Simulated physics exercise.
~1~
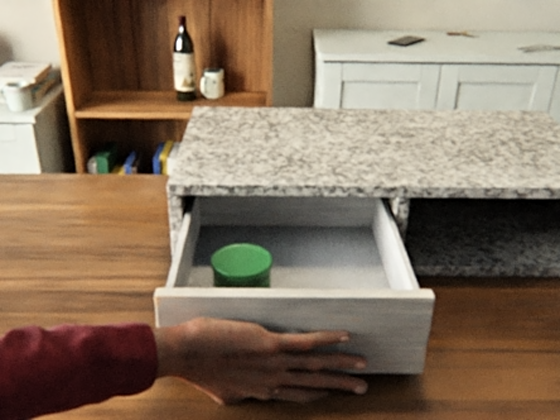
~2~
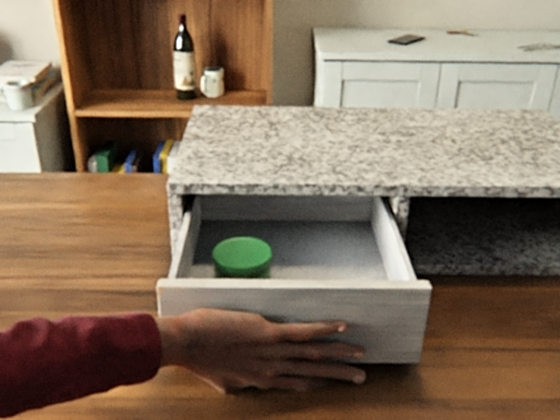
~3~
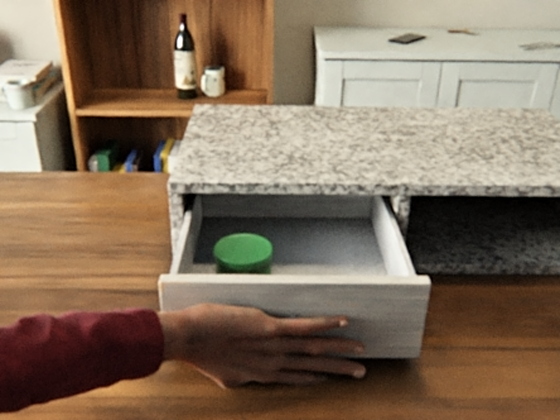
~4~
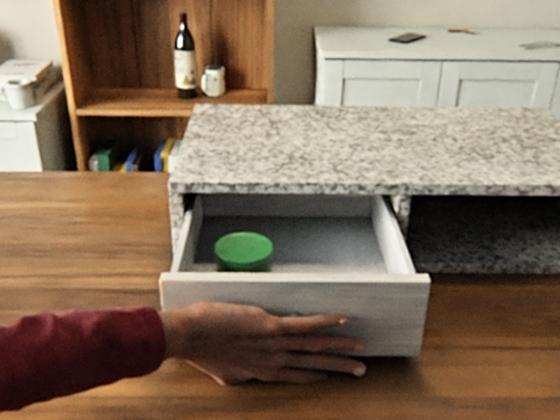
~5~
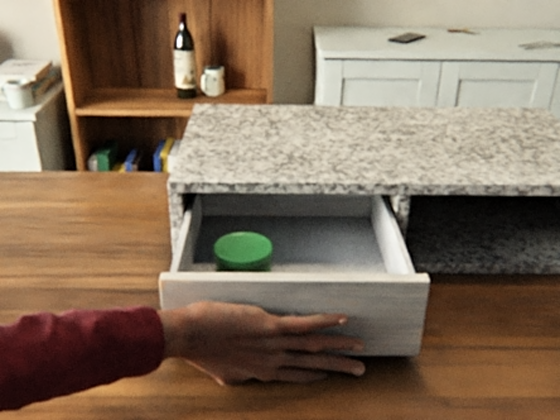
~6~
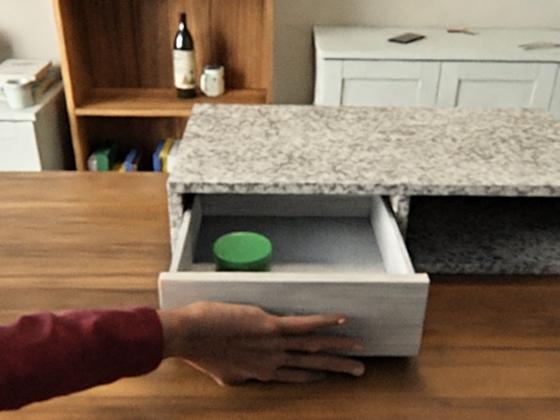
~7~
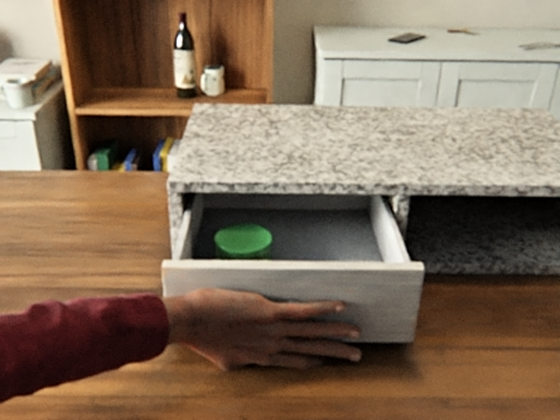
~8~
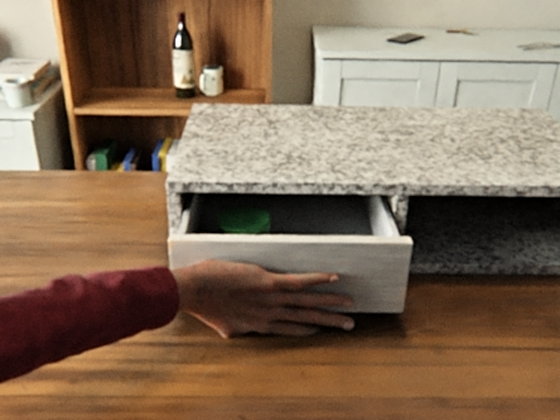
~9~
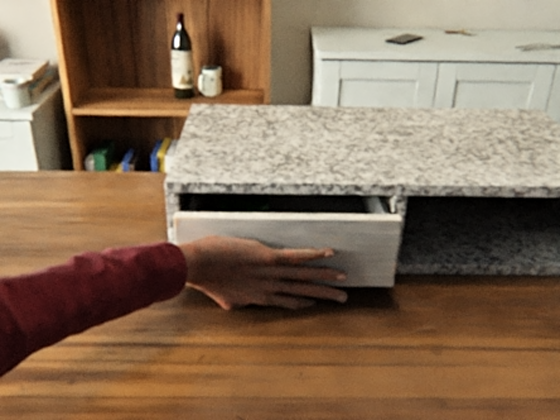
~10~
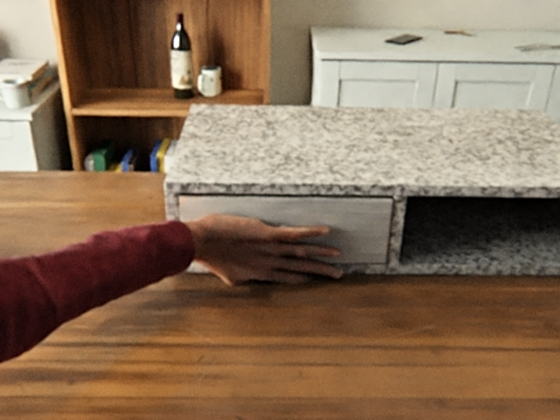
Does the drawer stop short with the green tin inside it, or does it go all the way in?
The drawer goes all the way in, with the hand still against its closed front.
